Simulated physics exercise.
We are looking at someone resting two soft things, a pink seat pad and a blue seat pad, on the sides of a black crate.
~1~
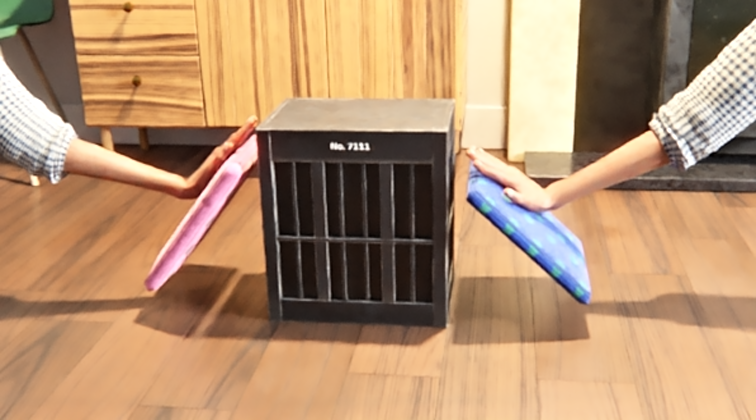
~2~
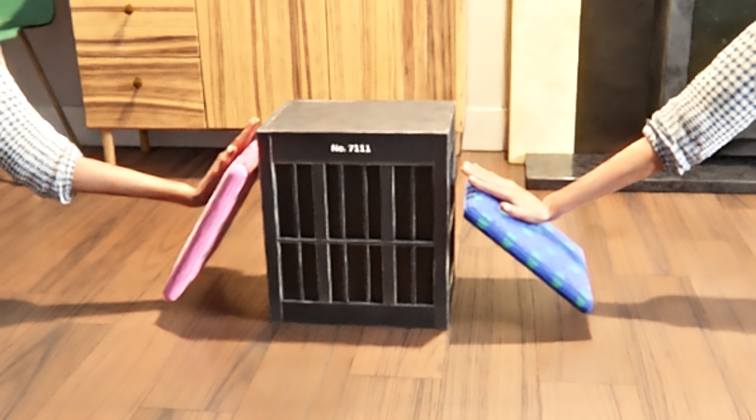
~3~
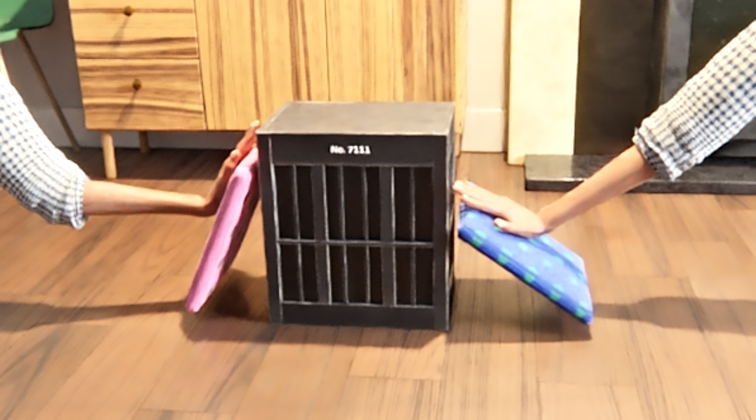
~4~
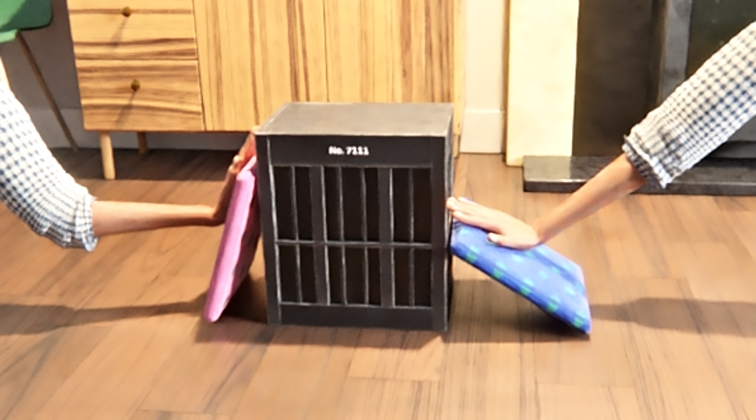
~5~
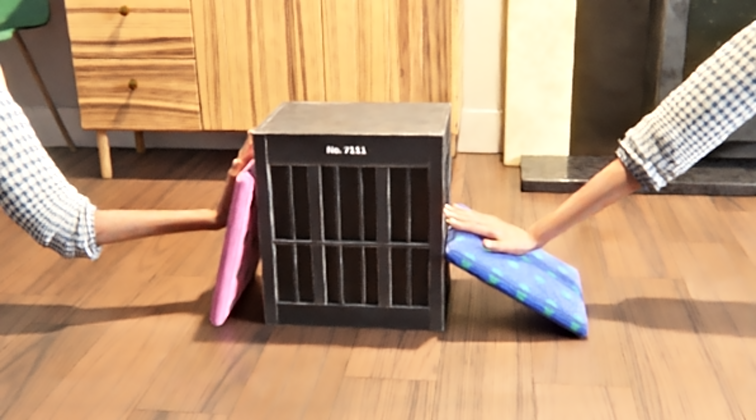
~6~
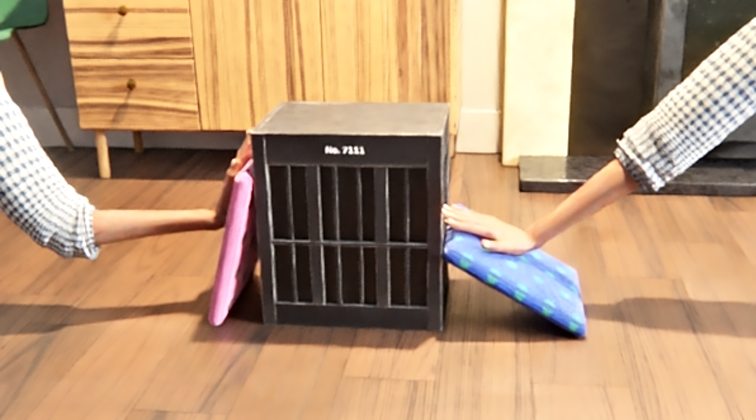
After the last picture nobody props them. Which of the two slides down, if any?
The pink seat pad keeps leaning; the blue seat pad slumps to the floor.
Then, 0.24 s past the final frame, pink seat pad still up near (248, 227); blue seat pad slipping down near (519, 278).
Then, 0.34 s past the final frame, pink seat pad still up near (248, 227); blue seat pad flat on the floor near (522, 296).
Then, 0.68 s past the final frame, pink seat pad still up near (248, 227); blue seat pad flat on the floor near (524, 297).
When it is over, pink seat pad still up near (248, 227); blue seat pad flat on the floor near (524, 297). The pink seat pad holds its lean and the blue seat pad slides down flat.
